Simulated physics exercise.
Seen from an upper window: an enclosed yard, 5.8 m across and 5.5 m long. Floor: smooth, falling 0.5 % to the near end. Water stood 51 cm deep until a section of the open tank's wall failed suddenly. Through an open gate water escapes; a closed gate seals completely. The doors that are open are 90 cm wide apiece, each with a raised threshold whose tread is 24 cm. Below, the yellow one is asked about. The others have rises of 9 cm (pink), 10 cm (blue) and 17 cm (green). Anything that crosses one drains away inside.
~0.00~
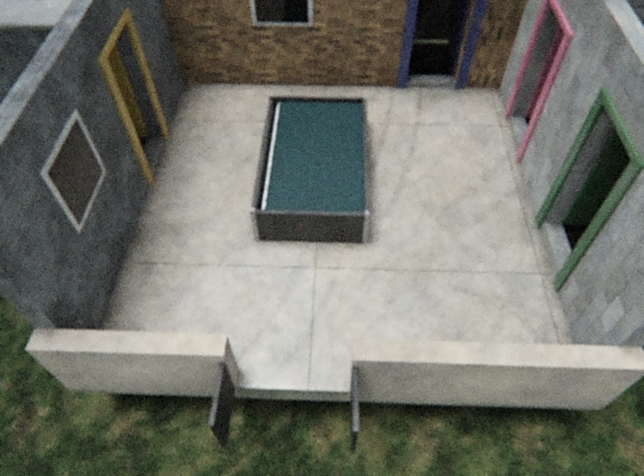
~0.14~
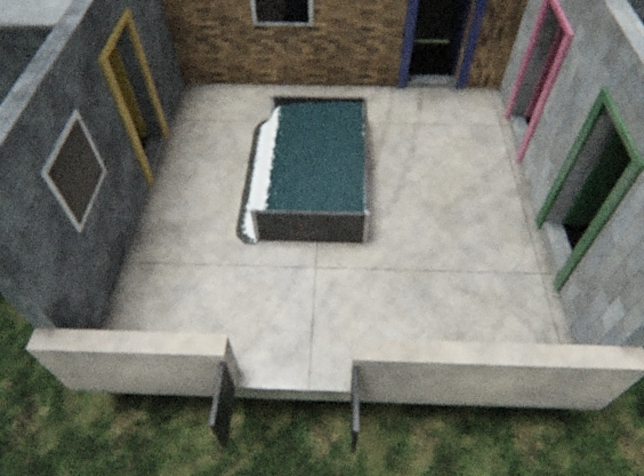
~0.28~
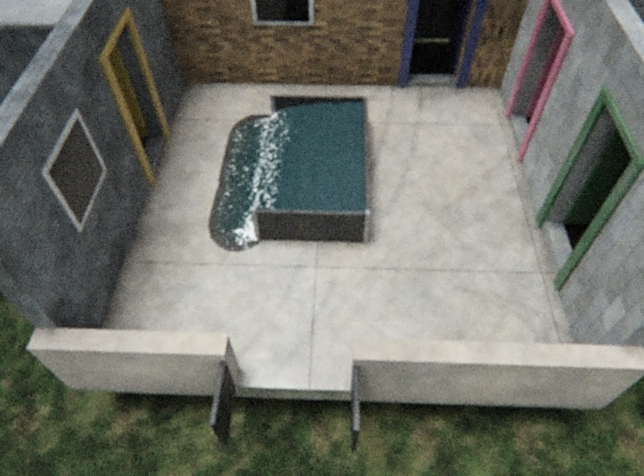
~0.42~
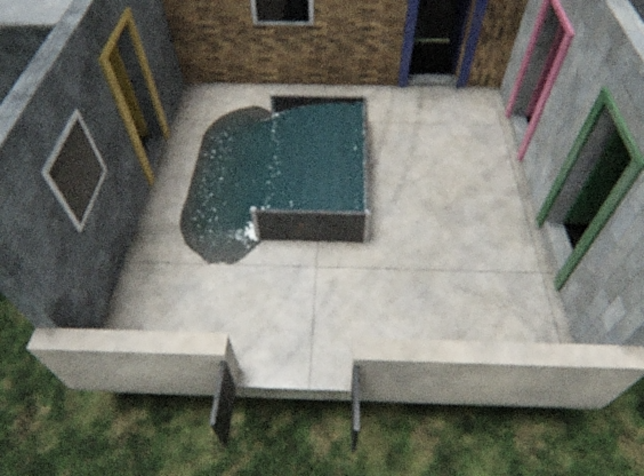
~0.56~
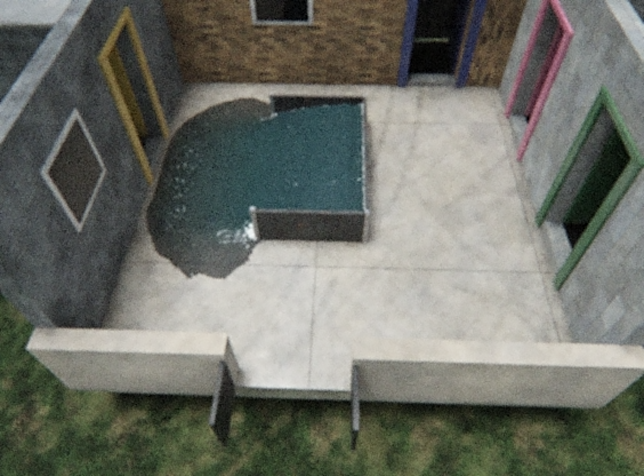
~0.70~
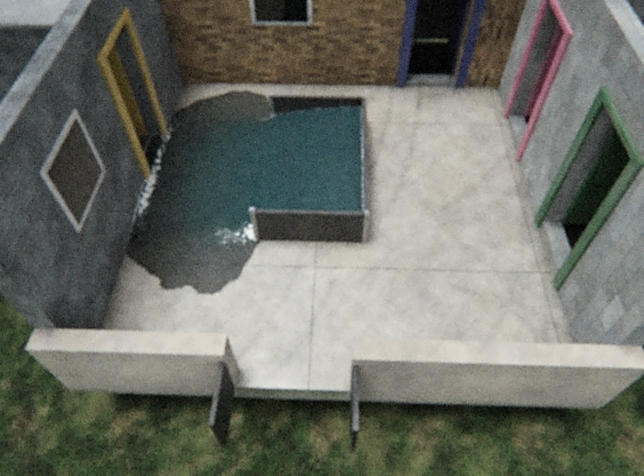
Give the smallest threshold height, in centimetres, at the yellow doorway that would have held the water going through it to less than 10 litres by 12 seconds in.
The smallest height is about 31 cm.
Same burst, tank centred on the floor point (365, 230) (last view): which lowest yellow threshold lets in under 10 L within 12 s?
18 cm, give or take.
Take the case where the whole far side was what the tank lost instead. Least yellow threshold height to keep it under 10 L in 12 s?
That way, roughly 7.0 cm.
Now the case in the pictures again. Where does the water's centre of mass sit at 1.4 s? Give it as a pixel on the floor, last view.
The water is centred around (251, 177) in the last picture's pixels.
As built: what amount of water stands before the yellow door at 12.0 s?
It works out to about 4.5 centimetres deep.
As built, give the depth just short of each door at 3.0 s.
In cm: Pink 0, blue 0, green 0, yellow 17.
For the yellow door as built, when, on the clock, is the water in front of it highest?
Around 1.6 s.
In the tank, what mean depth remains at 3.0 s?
Averaged depth comes out at about 9 cm.
After 1.4 s water covers 25 % of the floor, deepest (36 cm) near (160, 153); 33 cm at the yellow door, 85 litres in over its 10 cm threshold.
After 3.0 s water covers 40 % of the floor, deepest (25 cm) near (94, 348); 17 cm at the yellow door, 244 litres in over its 10 cm threshold.
After 12.0 s water covers 95 % of the floor, deepest (9 cm) near (347, 356); 5 cm at the yellow door, 260 litres in over its 10 cm threshold.
At the yellow door as built, the water arrived by 0.7 s and peaked near 33 cm at 1.6 s.
With a threshold of 27.5 cm, 24 litres would have come in within the 12 s; with 37.5 cm, 0 litres. So under 10 litres takes about 31 cm.
